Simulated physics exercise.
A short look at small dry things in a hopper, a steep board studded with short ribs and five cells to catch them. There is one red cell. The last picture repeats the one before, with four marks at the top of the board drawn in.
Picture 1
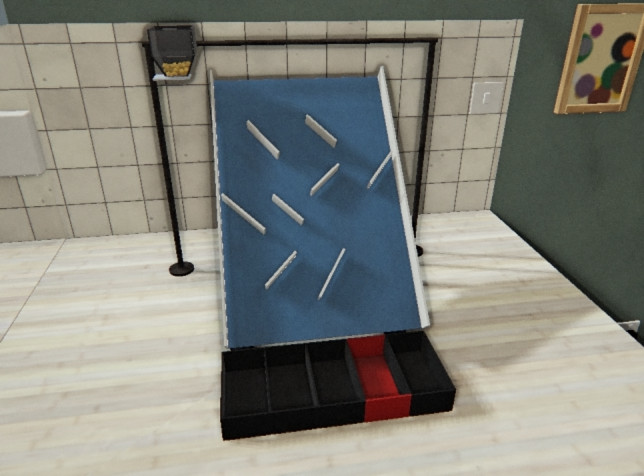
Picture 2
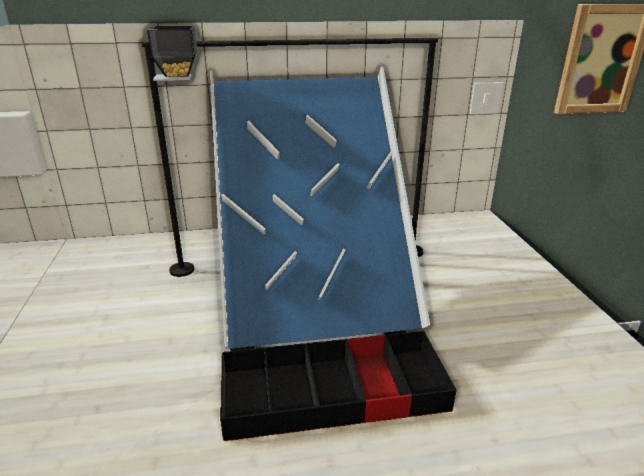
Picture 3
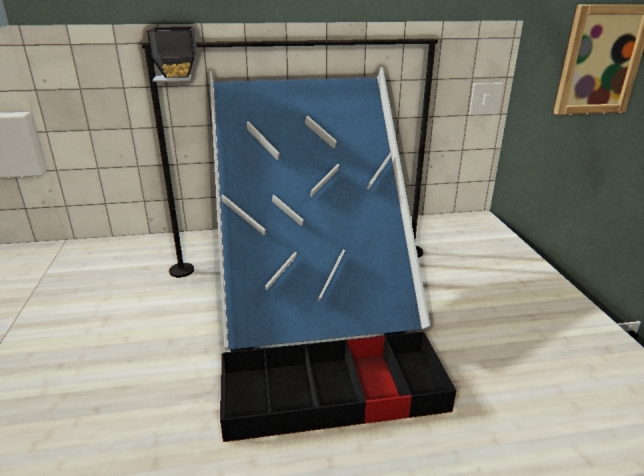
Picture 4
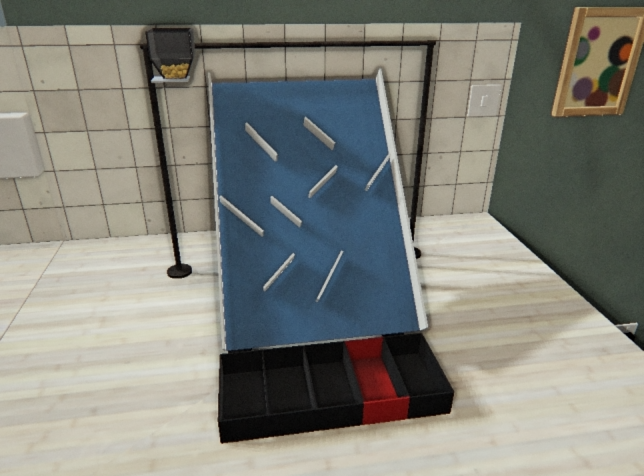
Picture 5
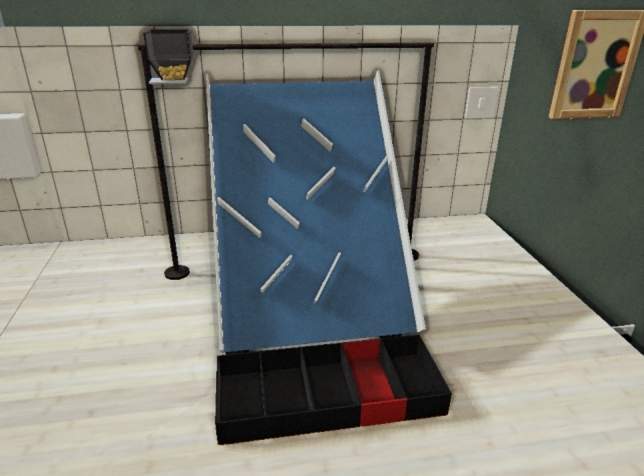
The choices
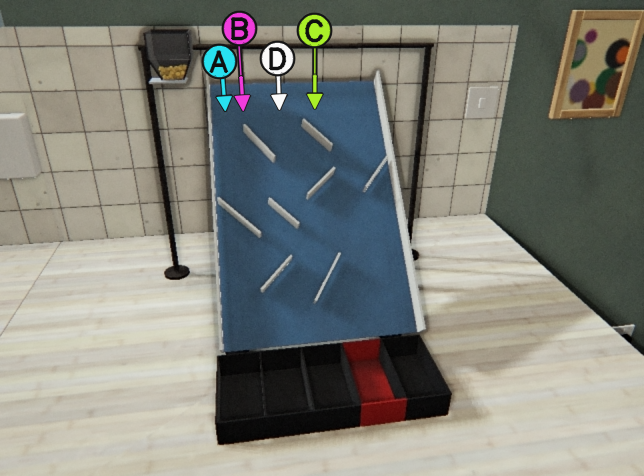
The clip shows a steep blue board with short pale ribs above five cells, one of them red, and a hopper of small yellowish pieces at upper left; nothing moves except a very slight shift of the view.
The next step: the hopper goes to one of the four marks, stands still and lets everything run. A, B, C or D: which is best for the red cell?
Mark C.
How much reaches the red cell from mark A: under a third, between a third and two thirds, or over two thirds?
It is under a third.
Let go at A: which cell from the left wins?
The first from the left.
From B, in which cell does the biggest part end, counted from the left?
The second.
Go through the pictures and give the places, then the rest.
Hopper near (176, 68), puffed corn balls, door shut, in the first frame.
Ribs (248, 121) to (279, 153), (307, 115) to (336, 141), (312, 190) to (339, 164), in the second frame.
Ribs (370, 184) to (392, 152), (222, 195) to (265, 230), (273, 195) to (303, 221), in the third frame.
Ribs (264, 288) to (294, 254), (318, 299) to (342, 251), in the fourth frame.
Red cell near (383, 411), number 4 of 5 from the left, in the fifth frame.
On the marked copy, mark A meets the board at (224, 105); mark B meets the board at (242, 105); mark C meets the board at (314, 103); mark D meets the board at (279, 104).
With A, none at all in the red cell, all but a few in other cells, a small share held on the board.
With B, none at all in the red cell, all but a few in other cells, a small share held on the board.
With C, close to two thirds in the red cell, close to a third in other cells, only a few outside the box.
With D, only a few in the red cell, all but a few in other cells.
